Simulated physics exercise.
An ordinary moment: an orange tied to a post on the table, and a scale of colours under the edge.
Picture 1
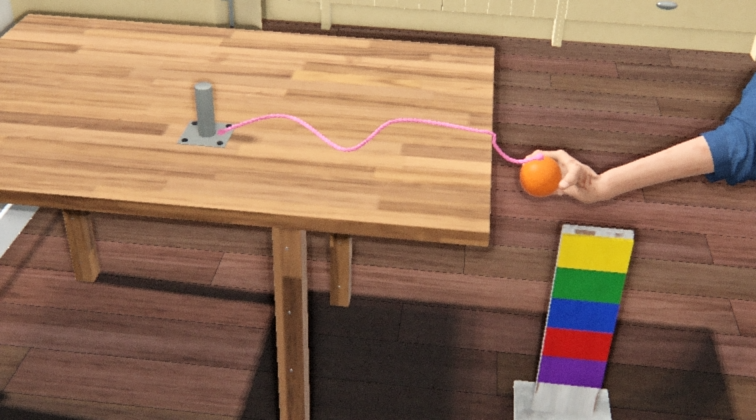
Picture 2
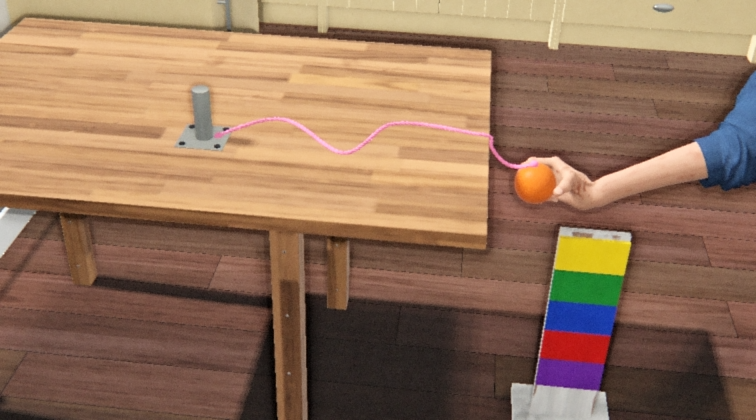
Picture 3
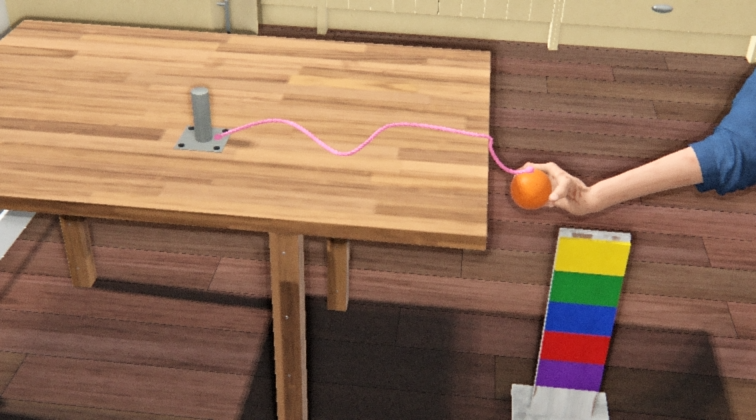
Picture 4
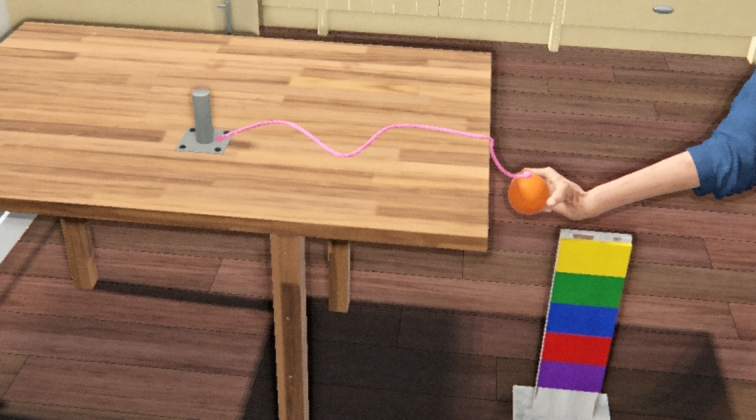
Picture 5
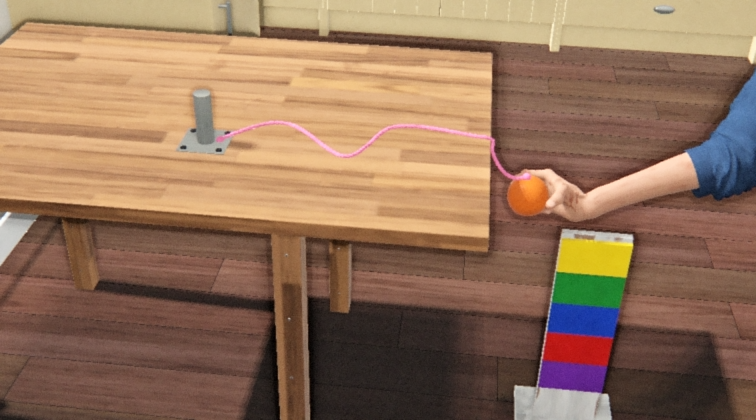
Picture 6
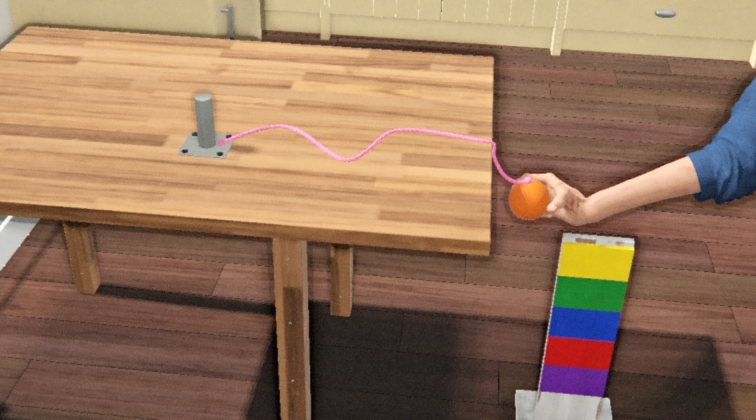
In the video, a hand at the right holds an orange tied by a wavy pink cord to a grey post on a wooden table, lowering it slightly beside the table edge, near an upright strip of coloured bands.
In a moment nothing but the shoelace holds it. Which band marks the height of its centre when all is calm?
Its centre hangs level with the green band.
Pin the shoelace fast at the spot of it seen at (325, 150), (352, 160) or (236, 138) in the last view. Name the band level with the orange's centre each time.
In that order: Yellow; yellow; green.
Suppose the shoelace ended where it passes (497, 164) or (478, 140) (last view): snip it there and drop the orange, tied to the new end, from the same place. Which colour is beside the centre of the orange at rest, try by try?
Try by try: Yellow; none, it hangs higher.
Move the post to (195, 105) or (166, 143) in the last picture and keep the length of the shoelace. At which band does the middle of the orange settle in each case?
Try by try: Yellow; yellow.
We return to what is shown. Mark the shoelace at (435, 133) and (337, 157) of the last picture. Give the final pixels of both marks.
About (492, 170), and the other about (380, 147).
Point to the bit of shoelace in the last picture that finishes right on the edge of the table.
That spot is around (416, 130).
A little later, orange near (511, 283); level with green.
Next, orange near (447, 285); level with green.
Later still, orange near (482, 288); level with green.
When it is over, orange near (484, 288); level with green. Its middle rests at the green band.
